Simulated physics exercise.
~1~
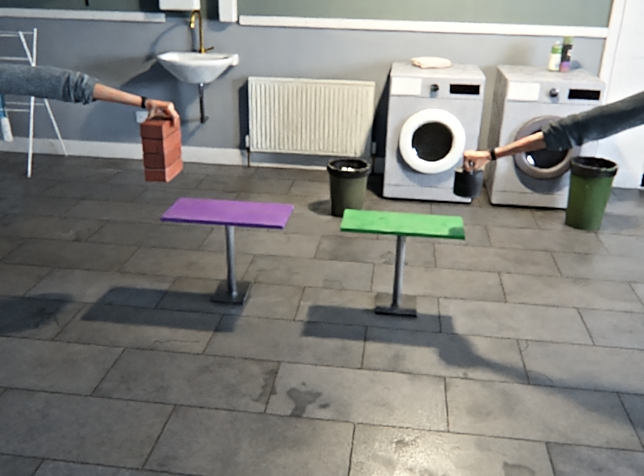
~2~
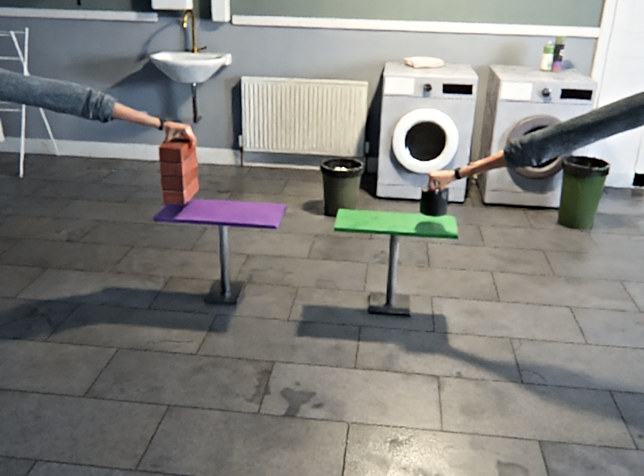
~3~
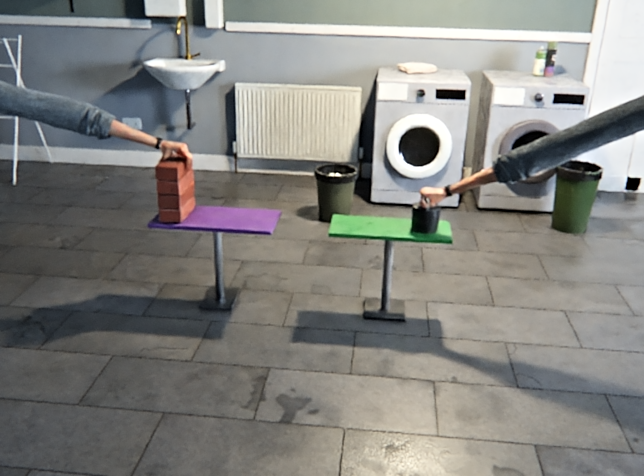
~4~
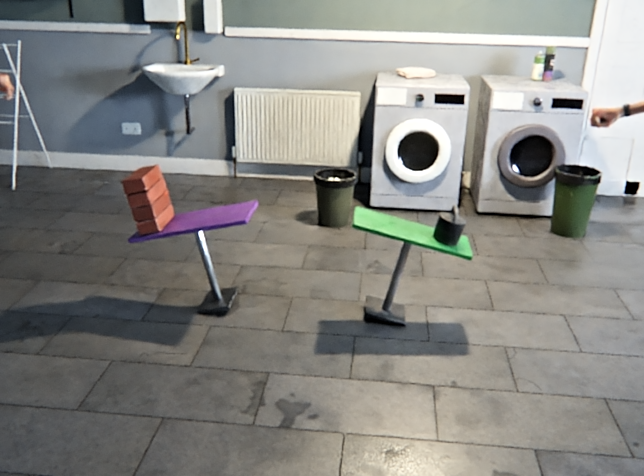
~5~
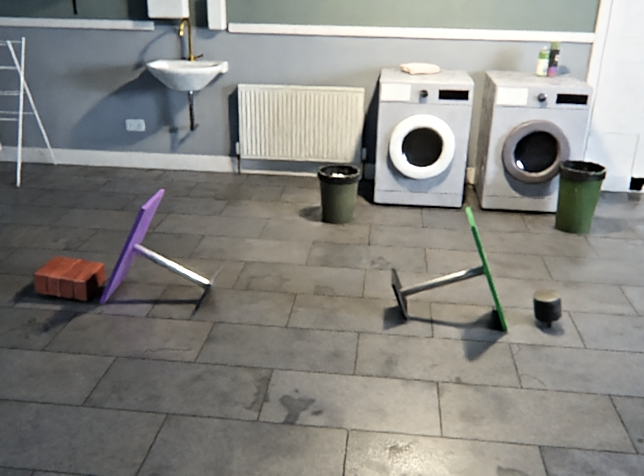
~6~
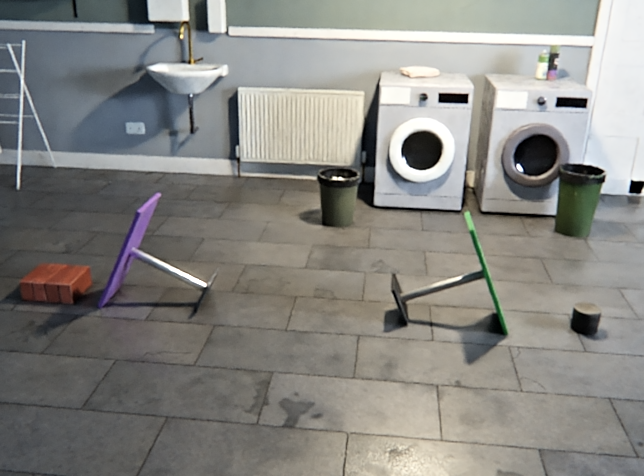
To begin with, two hands reach in from opposite sides of a tiled laundry room, one holding a stack of red bricks and the other a dark cylinder. The left hand lowers the bricks onto the left end of a slim purple stand, while the right hand sets the cylinder near the right end of a green side table. Both hands let go and draw back, and the two pieces start to lean outward. The purple stand tips left and the green table tips right, spilling their loads onto the floor. Finally, both lie overturned, with the bricks and cylinder resting beyond them.
